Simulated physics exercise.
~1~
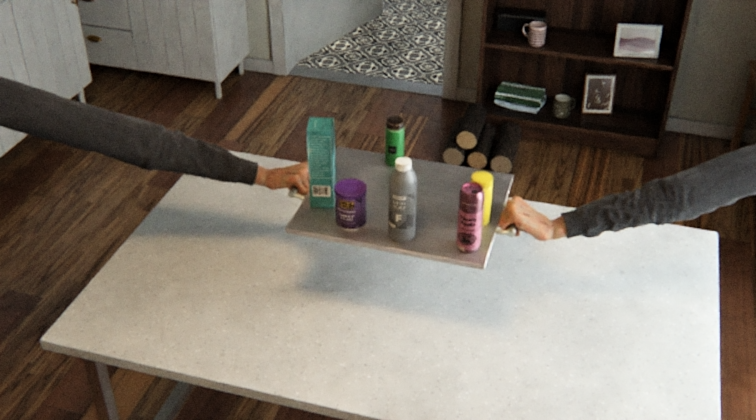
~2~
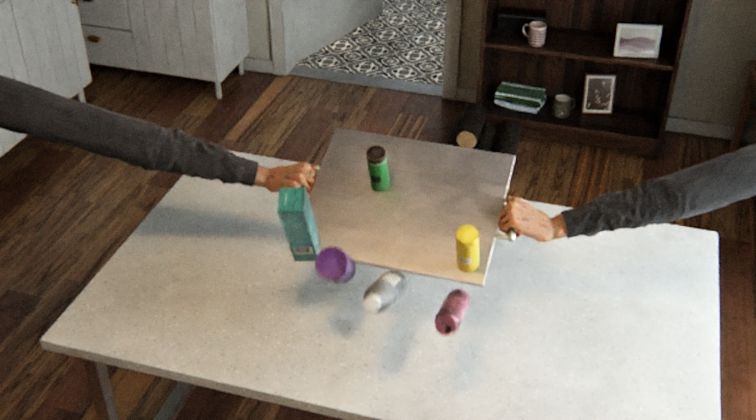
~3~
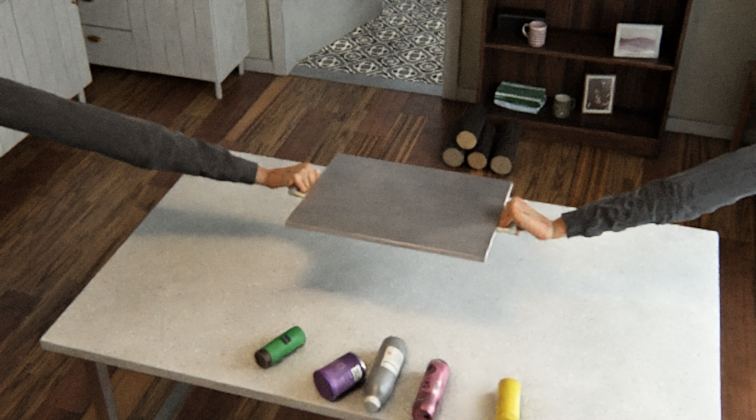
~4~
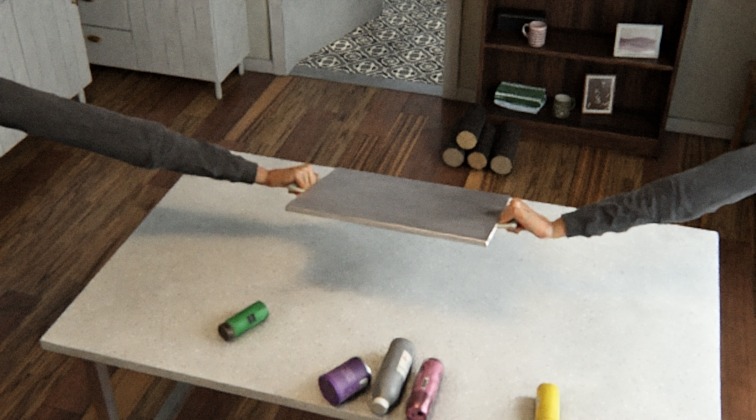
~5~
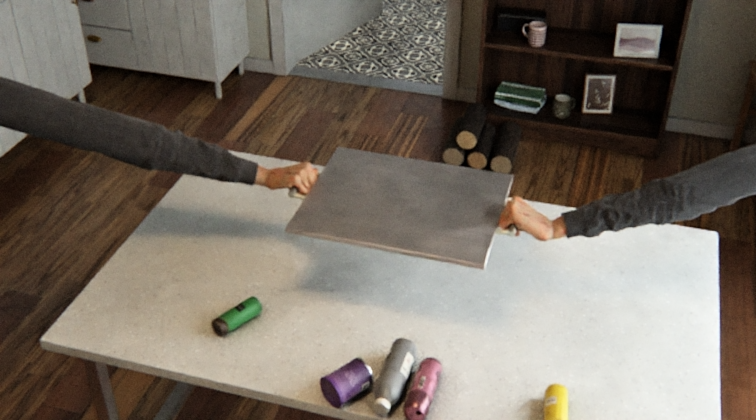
Six containers slide off a tray tilted by two hands, leaving five on the table.
